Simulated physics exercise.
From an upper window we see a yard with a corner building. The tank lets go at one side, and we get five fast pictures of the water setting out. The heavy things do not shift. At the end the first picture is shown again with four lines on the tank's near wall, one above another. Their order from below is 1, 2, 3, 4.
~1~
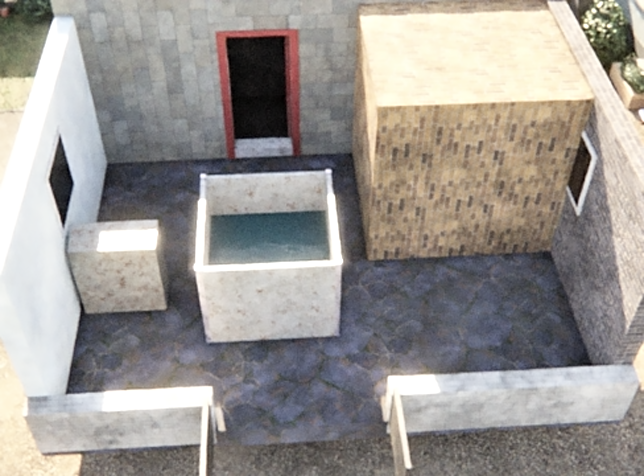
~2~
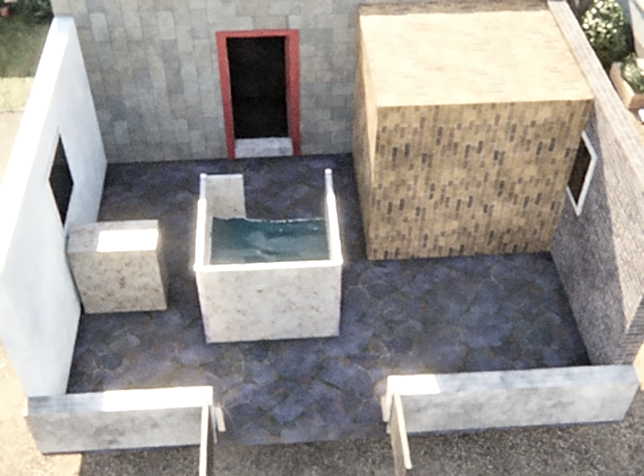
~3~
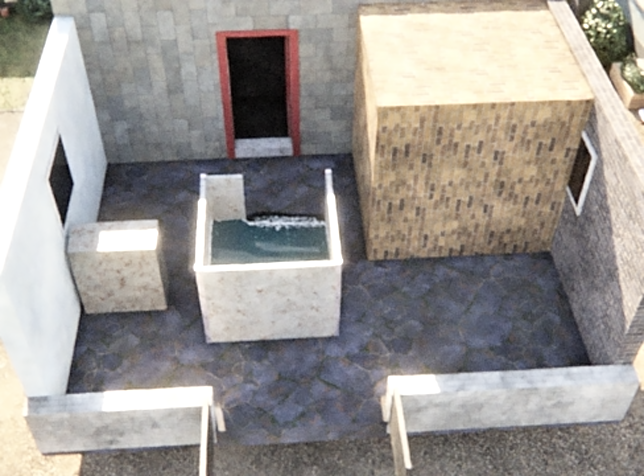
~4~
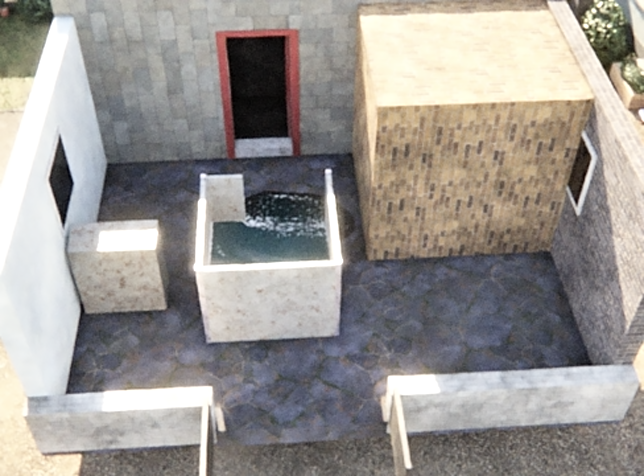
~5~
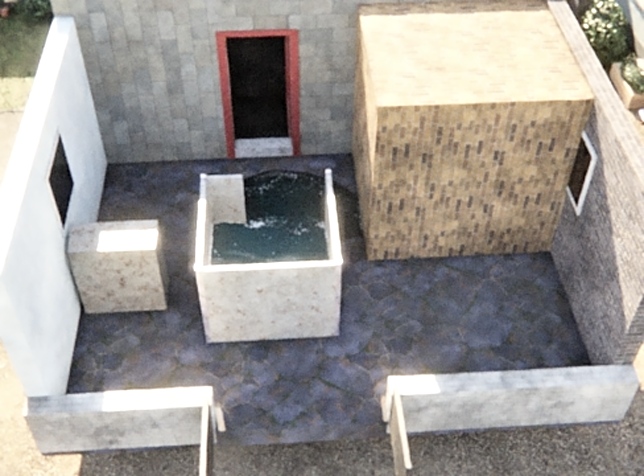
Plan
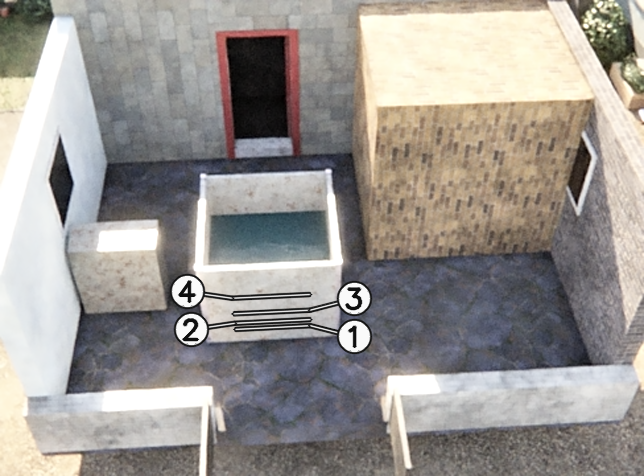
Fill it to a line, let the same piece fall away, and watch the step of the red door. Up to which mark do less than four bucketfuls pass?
Take 2.
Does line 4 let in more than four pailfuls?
Yes, it does.
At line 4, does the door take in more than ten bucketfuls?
Yes, clearly.
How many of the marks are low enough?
Two of the four.
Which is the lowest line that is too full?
That is line 3.
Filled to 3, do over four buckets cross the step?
Yes.
On the marked copy, 1 at (272, 327); 2 at (272, 321); 3 at (272, 312); 4 at (271, 296); from the bottom up 1, 2, 3, 4.
With 1, nothing gets over.
With 2, a splash gets over, under a bucket.
With 3, about 8 bucketfuls get in.
With 4, dozens of bucketfuls pour in.
